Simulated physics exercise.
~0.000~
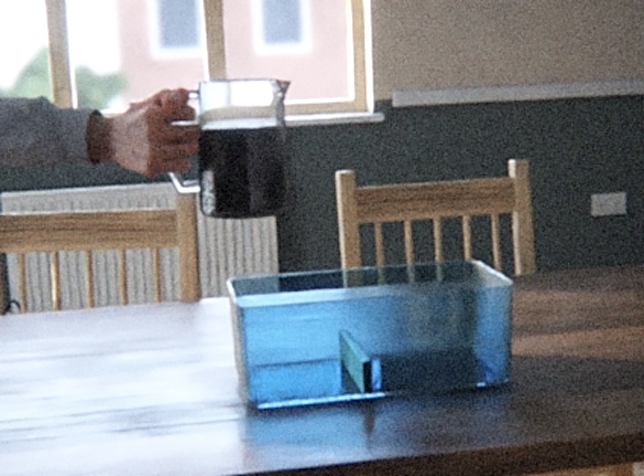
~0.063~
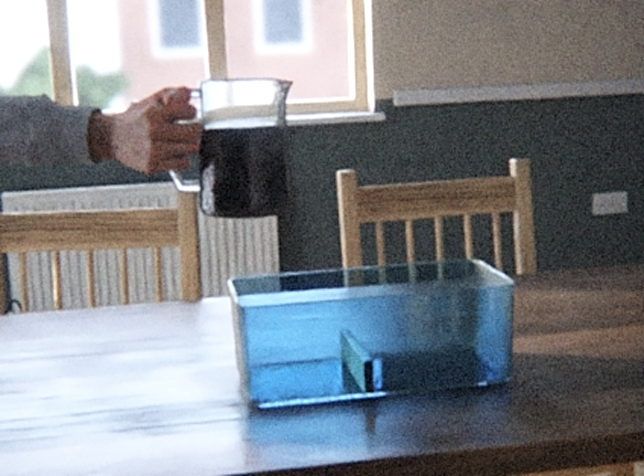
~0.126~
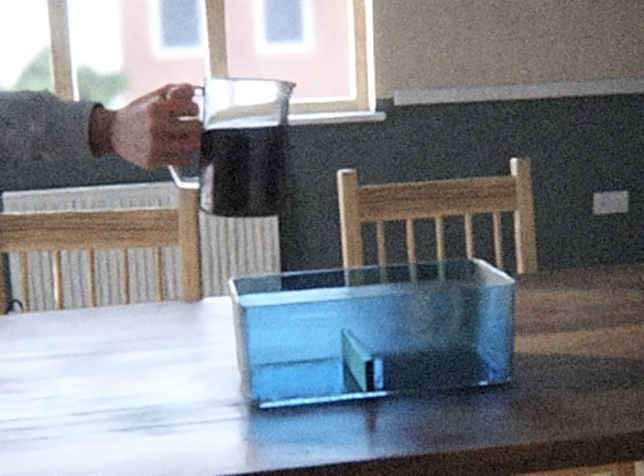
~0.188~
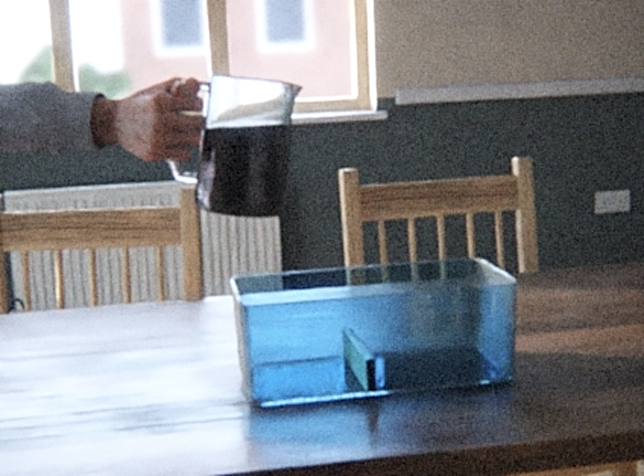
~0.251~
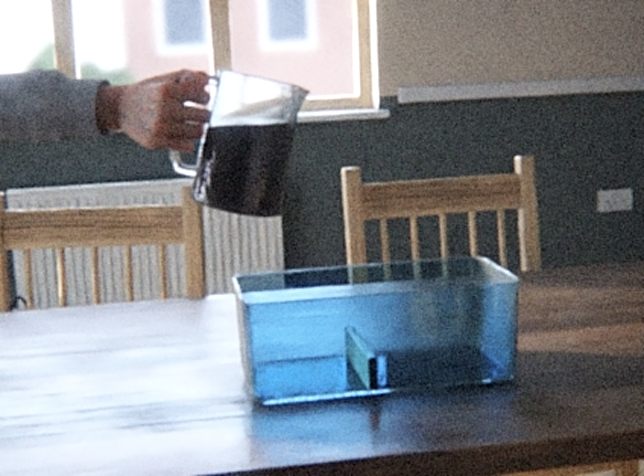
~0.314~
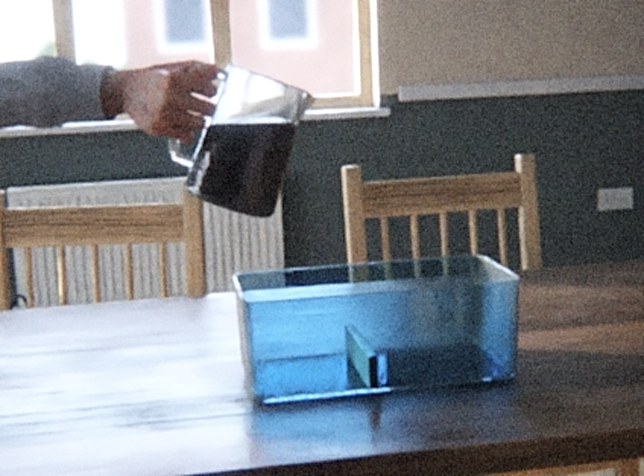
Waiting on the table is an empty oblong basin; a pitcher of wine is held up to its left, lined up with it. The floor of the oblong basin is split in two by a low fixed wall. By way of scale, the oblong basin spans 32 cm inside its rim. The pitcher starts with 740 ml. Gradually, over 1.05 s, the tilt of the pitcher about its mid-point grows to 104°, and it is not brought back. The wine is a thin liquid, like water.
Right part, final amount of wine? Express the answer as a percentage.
92 per cent.
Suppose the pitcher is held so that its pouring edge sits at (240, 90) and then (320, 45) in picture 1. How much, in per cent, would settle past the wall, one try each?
Around 20 per cent first, around 85 per cent next.
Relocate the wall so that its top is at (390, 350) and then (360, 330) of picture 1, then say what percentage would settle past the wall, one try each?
Roughly 60 per cent, then 95 per cent.
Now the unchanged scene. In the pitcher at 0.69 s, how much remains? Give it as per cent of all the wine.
Some 94 % of it is still there.
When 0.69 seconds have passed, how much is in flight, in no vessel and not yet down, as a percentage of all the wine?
Estimate: Some 6 % of the total.
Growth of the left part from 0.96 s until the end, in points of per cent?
6 %.
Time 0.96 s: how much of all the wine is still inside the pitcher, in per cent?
46 %.
Then, 0.69 s in, the tilt is 76° and 94 per cent is still to pour, 0 is left of the wall and 0 right of it.
Then, 0.96 s in, the tilt is 102° and 46 per cent is still to pour, 0 is left of the wall and 27 right of it.
Then, 1.24 s in, the tilt is 104° and 11 per cent is still to pour, 3 is left of the wall and 74 right of it.
Then, 1.55 s in, the tilt is 104° and 1 per cent is still to pour, 5 is left of the wall and 90 right of it.
Finally, 6 per cent lies left of the wall, 92 right of it and 2 outside.
